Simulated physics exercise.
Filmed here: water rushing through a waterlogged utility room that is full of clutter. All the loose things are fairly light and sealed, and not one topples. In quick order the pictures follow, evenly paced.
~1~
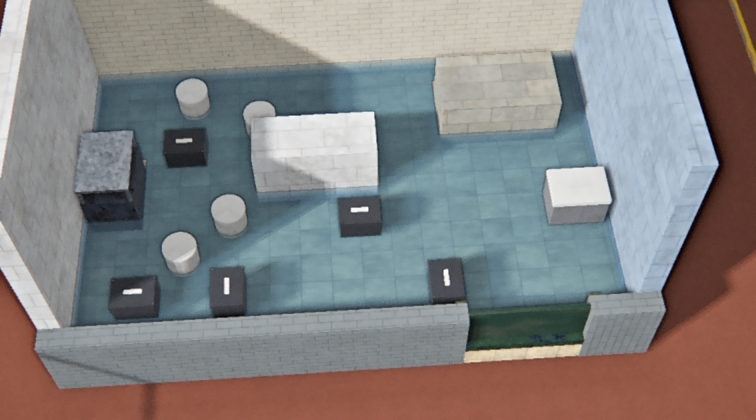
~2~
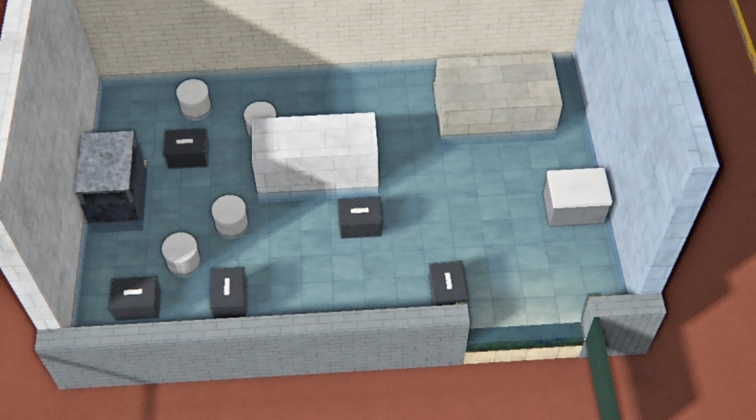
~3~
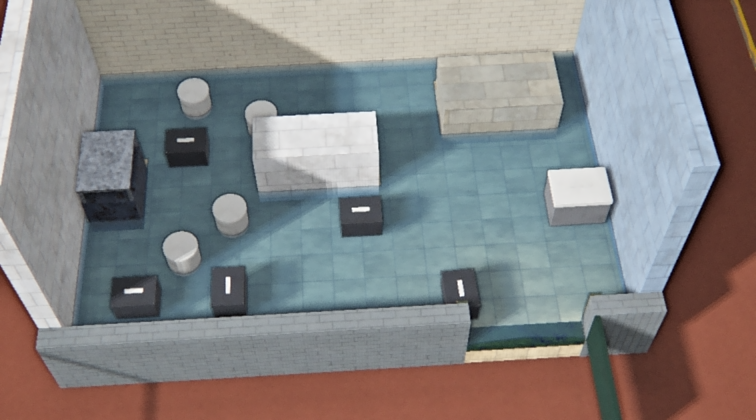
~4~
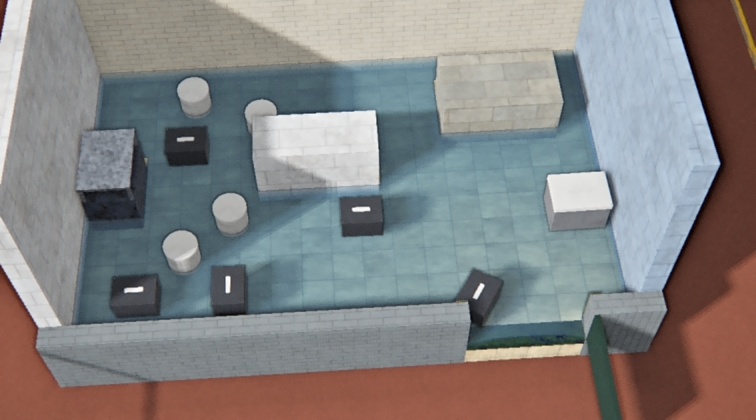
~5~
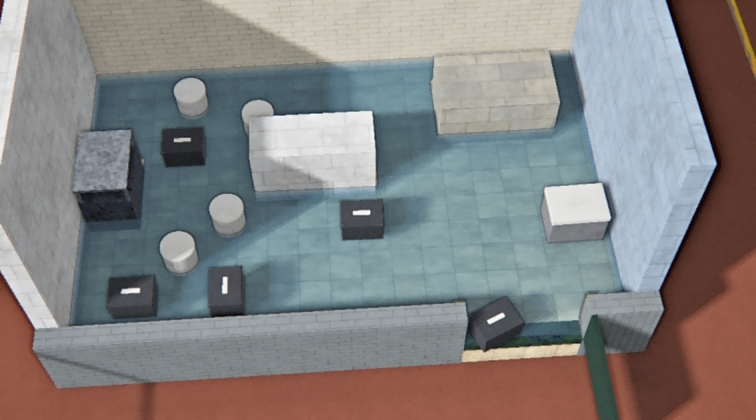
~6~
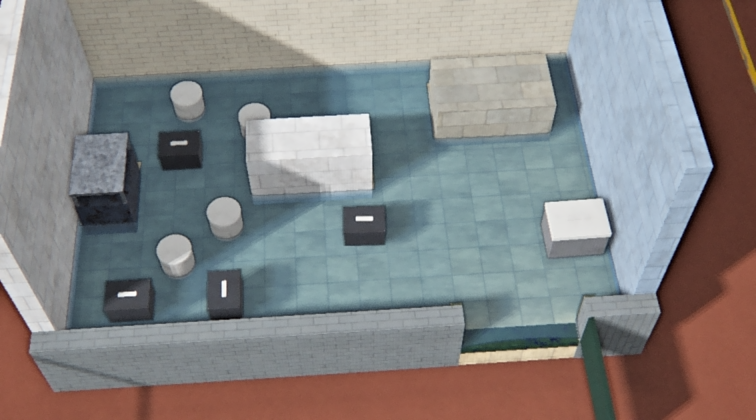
Green gate swinging open in a flooded walled room, a dark box drifting right, turning and leaving view at the gap.
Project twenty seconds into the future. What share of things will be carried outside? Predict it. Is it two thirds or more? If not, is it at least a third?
My guess is that a middling share is carried off, one to two thirds.
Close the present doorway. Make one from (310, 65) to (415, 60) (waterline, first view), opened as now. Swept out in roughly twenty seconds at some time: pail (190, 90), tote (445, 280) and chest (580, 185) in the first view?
Turn by turn - departs, stays put, stays put.
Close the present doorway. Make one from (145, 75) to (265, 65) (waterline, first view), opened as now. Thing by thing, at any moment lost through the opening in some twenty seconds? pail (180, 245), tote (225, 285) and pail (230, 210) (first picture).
In that order: Through, carried outside, yes.
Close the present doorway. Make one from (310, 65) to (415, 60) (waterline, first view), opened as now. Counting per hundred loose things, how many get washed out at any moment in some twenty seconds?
Close to 60 percent.
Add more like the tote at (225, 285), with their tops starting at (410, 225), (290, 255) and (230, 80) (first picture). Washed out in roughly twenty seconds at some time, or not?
The first leaves, the second leaves, and the third does not leave.
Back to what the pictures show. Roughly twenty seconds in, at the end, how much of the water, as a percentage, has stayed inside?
I'd estimate some 46 percent of the water stays.
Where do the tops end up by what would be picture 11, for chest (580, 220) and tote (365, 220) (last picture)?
I'd say about (585, 271) for the first and about (413, 231) for the second.
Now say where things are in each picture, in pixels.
In the first frame, a chest at (579, 185) floats; a tote at (360, 210) floats; 0 of 10 have shifted.
In the second frame, a chest at (580, 186), afloat; a tote at (360, 211) floats; 0 of 10 have shifted.
In the third frame, a chest at (580, 186), afloat; a tote at (361, 210), afloat; 1 of 10 have shifted.
In the fourth frame, a chest at (580, 190), afloat, close to its start; a tote at (361, 210) floats; 2 of 10 have shifted.
In the fifth frame, a chest at (578, 202) floats, close to its start; a tote at (362, 213), afloat, close to its start; 3 of 10 have shifted.
In the sixth frame, a chest at (578, 218), afloat, a stride from its start; a tote at (364, 219), afloat, close to its start; 3 of 10 have shifted.
A moment on, 1 of 10 are out; 9 afloat.
Next, 3 of 10 are out; 7 afloat.
Later, 5 of 10 are out; 5 afloat.
In the end, 6 of 10 are out; 4 afloat.
